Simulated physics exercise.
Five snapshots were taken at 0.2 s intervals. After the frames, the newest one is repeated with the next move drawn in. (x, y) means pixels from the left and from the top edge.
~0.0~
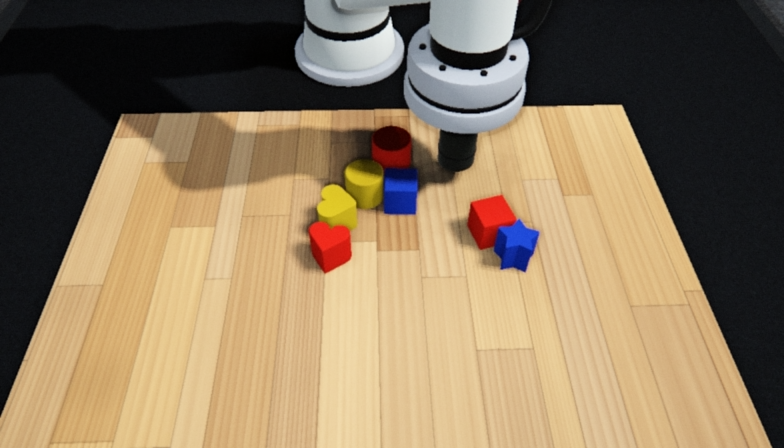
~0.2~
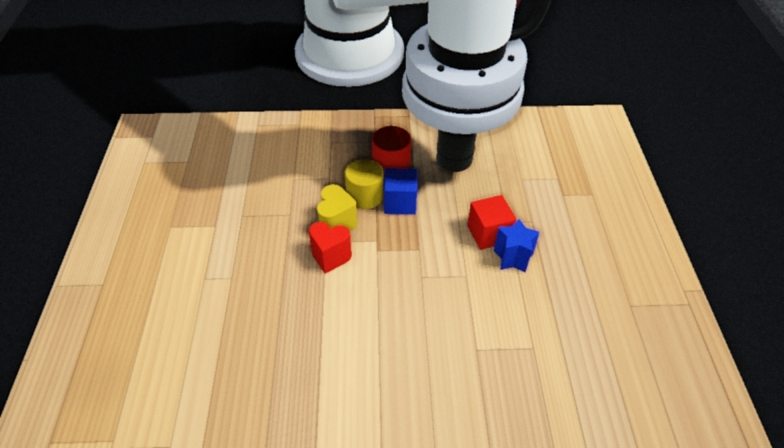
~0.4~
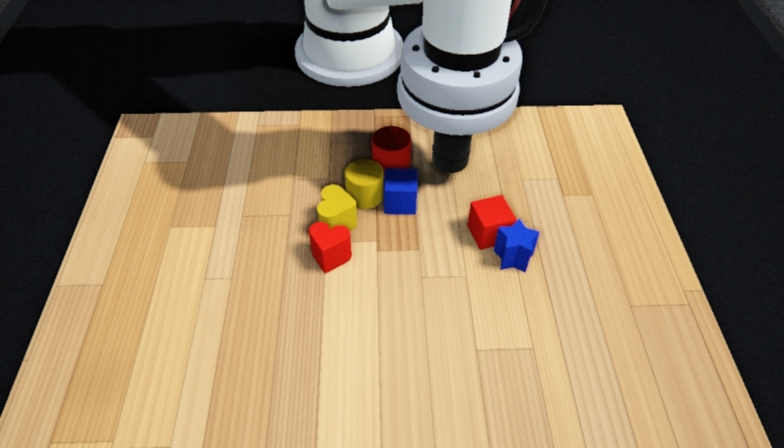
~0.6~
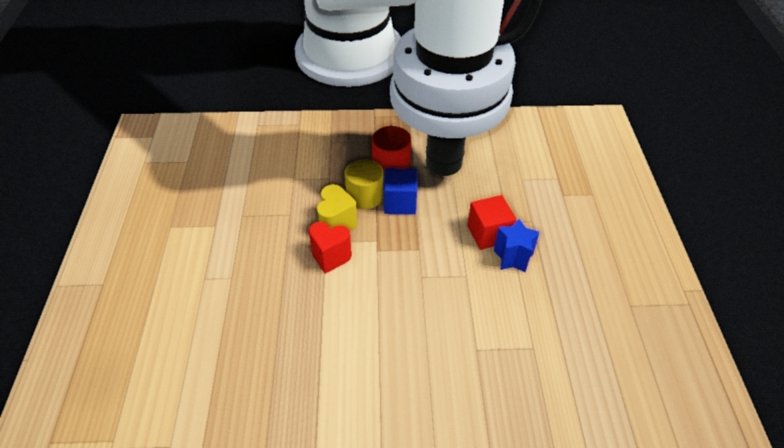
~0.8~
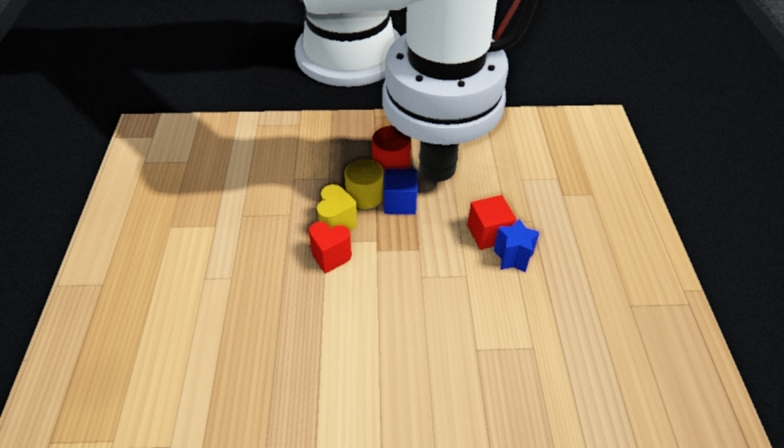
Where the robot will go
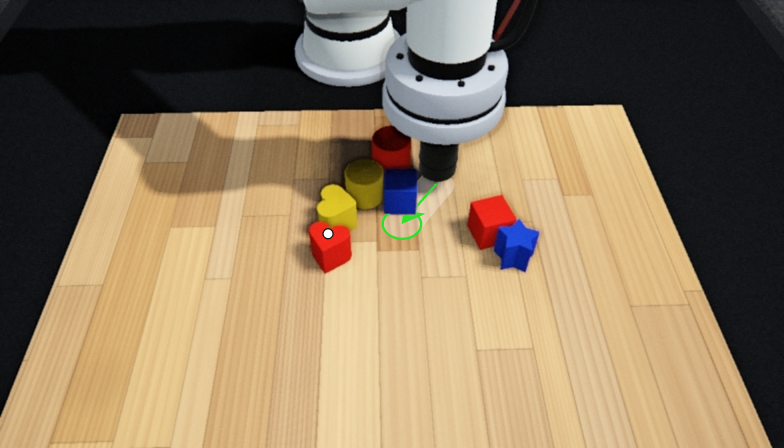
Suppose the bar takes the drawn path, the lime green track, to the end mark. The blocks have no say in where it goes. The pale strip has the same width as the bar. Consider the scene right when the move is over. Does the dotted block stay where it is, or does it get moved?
It stays.
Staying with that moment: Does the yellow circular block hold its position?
That would be a no.
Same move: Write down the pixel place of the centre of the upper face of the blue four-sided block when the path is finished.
Its top centre is at about (361, 199).
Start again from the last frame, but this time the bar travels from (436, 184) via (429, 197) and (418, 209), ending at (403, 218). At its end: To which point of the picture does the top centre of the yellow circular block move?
The yellow circular block ends near (342, 172).
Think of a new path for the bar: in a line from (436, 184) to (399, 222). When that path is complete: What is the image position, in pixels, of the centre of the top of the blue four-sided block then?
It should be at (358, 198) by then.
Path on the board, in a line from (436, 184) to (402, 224); the dot is on the red heart block.
The first path, step by step. Halfway along, bar at (420, 189); yellow circular block at (351, 173); blue four-sided block at (381, 190), turned 20° clockwise.
At the end, bar at (402, 209); red heart block in place; yellow heart block at (324, 202); yellow circular block at (348, 174); blue four-sided block at (361, 199), turned 60° clockwise.
